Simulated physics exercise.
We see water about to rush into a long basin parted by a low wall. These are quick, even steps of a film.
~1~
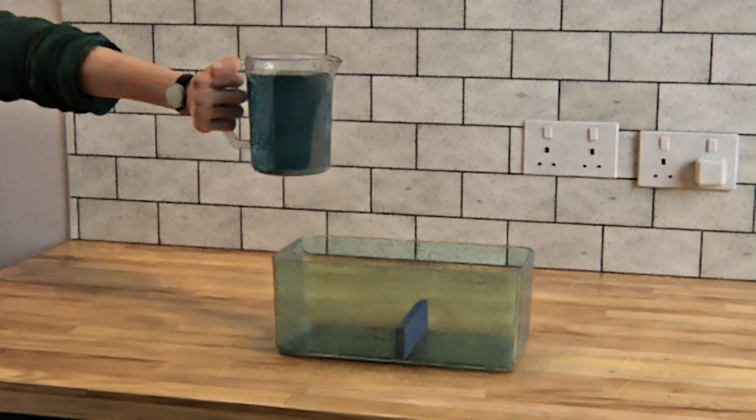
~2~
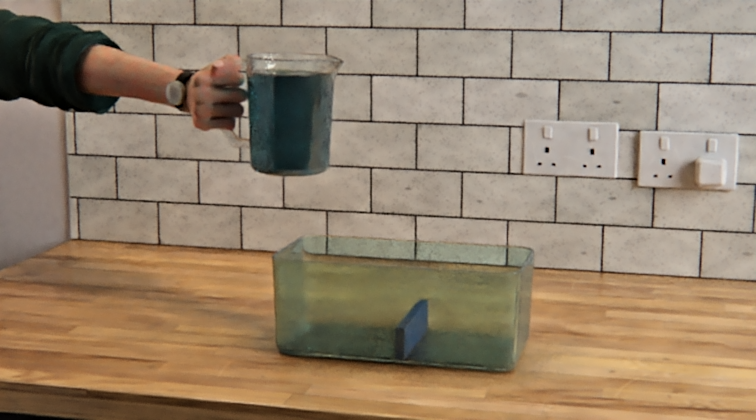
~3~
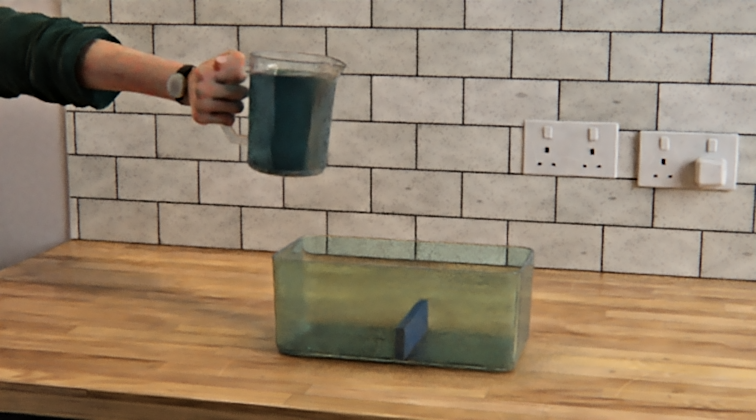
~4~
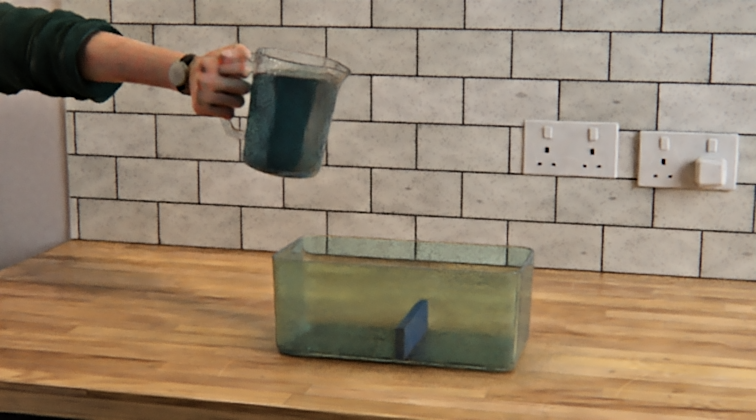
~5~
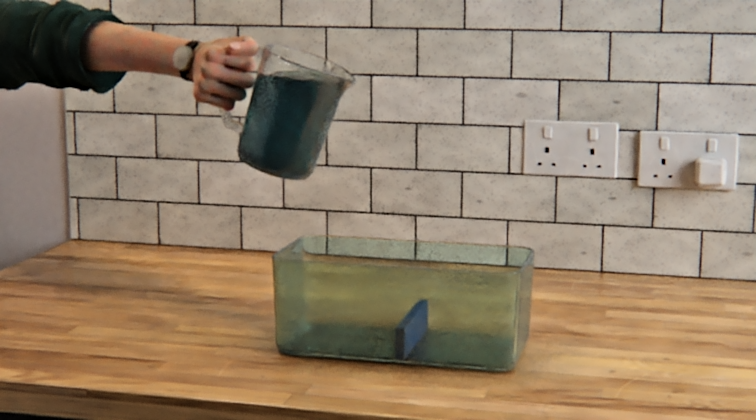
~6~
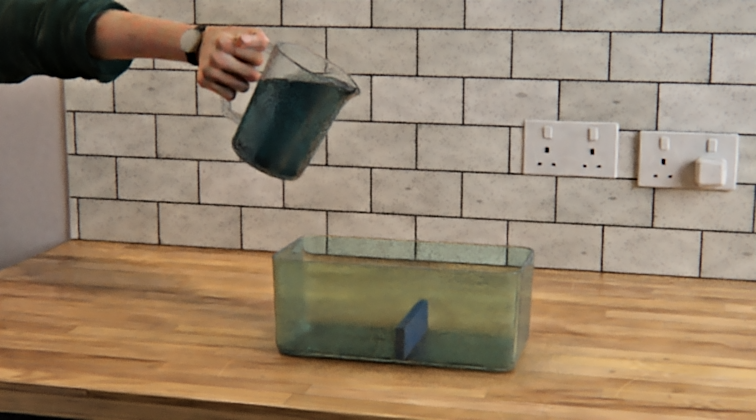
We see a hand holding a glass jug of dark blue water above a clear rectangular basin with a low blue wall inside, on a wooden worktop. The hand gradually tilts the jug to the right, its spout lowering.
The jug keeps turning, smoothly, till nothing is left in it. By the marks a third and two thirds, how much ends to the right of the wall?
The share right of the wall is above two thirds.
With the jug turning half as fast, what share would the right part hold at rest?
Near 80 %.
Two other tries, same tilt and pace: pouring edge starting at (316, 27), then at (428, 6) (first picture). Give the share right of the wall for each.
Near 45 % and 50 %.
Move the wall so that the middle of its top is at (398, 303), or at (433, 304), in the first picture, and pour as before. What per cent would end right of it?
Roughly 90 per cent, and 20 per cent.
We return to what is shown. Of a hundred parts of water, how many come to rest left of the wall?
About 15 per cent.
A moment on, the jug is tipped on its side and 73 per cent is still to pour, 1 is left of the wall and 5 right of it.
Next, the jug is tipped on its side and 35 per cent is still to pour, 6 is left of the wall and 36 right of it.
Then the jug is tipped on its side and 14 per cent is still to pour, 5 is left of the wall and 72 right of it.
Later the jug is tipped on its side and 5 per cent is still to pour, 10 is left of the wall and 81 right of it.
In the end 17 per cent lies left of the wall, 81 right of it and 1 outside.
